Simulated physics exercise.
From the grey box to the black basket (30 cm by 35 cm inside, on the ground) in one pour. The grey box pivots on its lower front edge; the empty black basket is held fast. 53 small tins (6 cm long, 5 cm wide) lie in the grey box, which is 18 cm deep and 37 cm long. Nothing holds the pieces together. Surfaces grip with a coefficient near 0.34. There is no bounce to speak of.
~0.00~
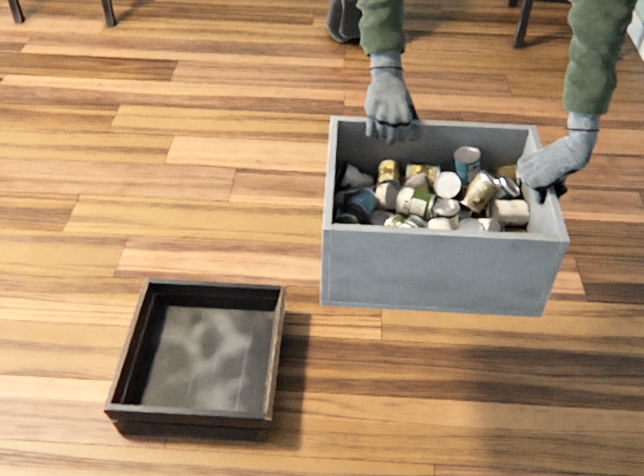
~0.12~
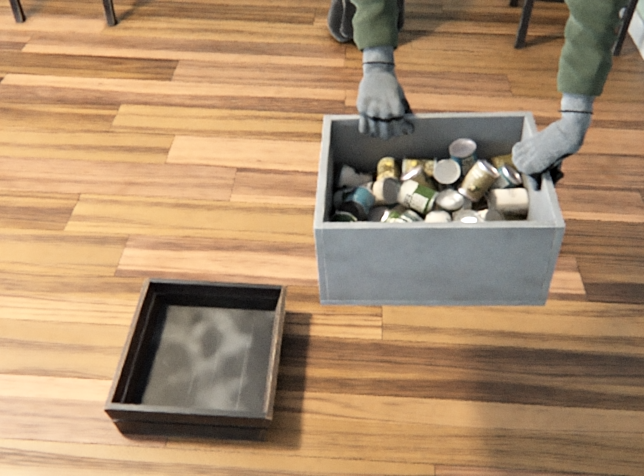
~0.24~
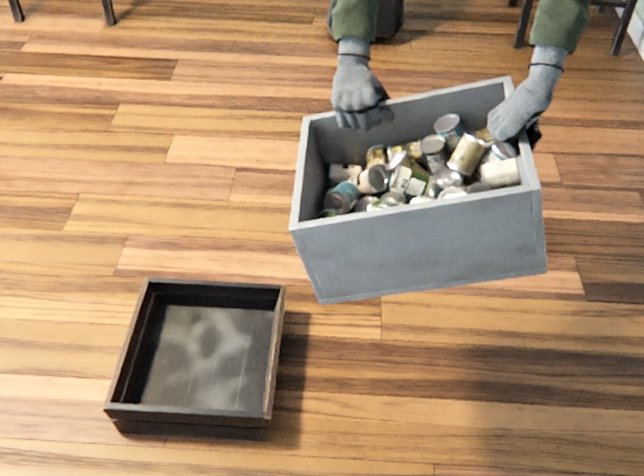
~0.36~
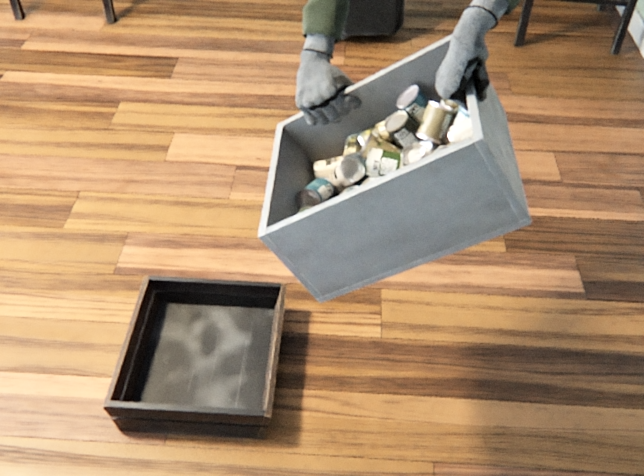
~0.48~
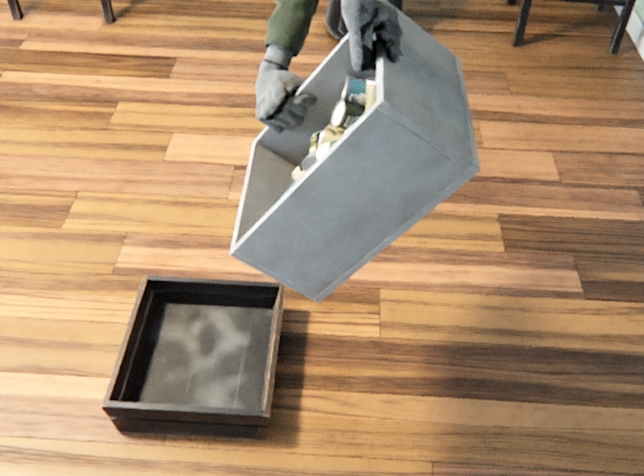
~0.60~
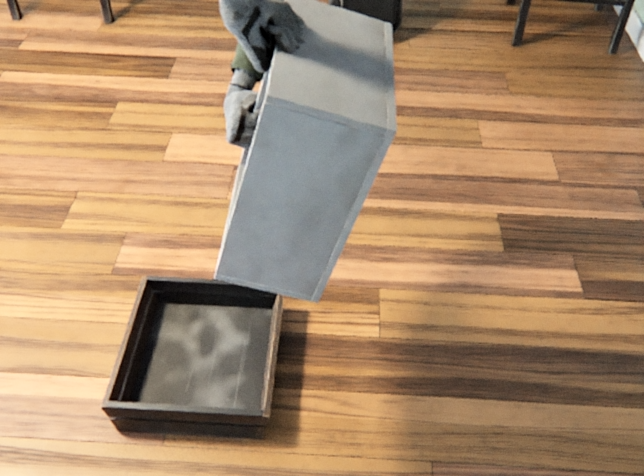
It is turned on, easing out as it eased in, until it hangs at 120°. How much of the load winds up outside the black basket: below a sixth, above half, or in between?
The share outside the black basket is from a sixth to a half.
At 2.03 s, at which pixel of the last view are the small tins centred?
At about (164, 358).
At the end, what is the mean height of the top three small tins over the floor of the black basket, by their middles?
About 8 cm.
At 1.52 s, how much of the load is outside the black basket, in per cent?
Some 30 per cent by then.
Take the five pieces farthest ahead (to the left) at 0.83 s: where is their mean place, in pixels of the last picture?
Near (158, 259).
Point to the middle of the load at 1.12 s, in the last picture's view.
At about (166, 336).
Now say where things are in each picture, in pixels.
In the first picture (each is followed by its nearest rim corner in this view), grey box, (561, 238); black basket, (265, 416); 0° from level; none out.
The second picture shows grey box, (556, 224); 5° from level.
The third picture shows grey box, (531, 187); 17° from level.
The fourth picture shows grey box, (474, 139); 34° from level.
The fifth picture shows grey box, (376, 104); 54° from level.
The sixth picture shows grey box, (264, 100); black basket, (263, 413); 75° from level; none out.
After 0.83 s, tilt 108°; 38 still in the grey box and 15 in the air.
After 1.12 s, tilt 120°; 9 still in the grey box, 16 in the black basket, 11 outside the black basket and 17 in the air.
After 1.52 s, tilt 120°; 1 still in the grey box, 32 in the black basket, 17 outside the black basket and 3 in the air.
When it is over (at 2.03 s), 35 in the black basket and 18 outside the black basket. Asked share, 18 of 53, 34 per cent.
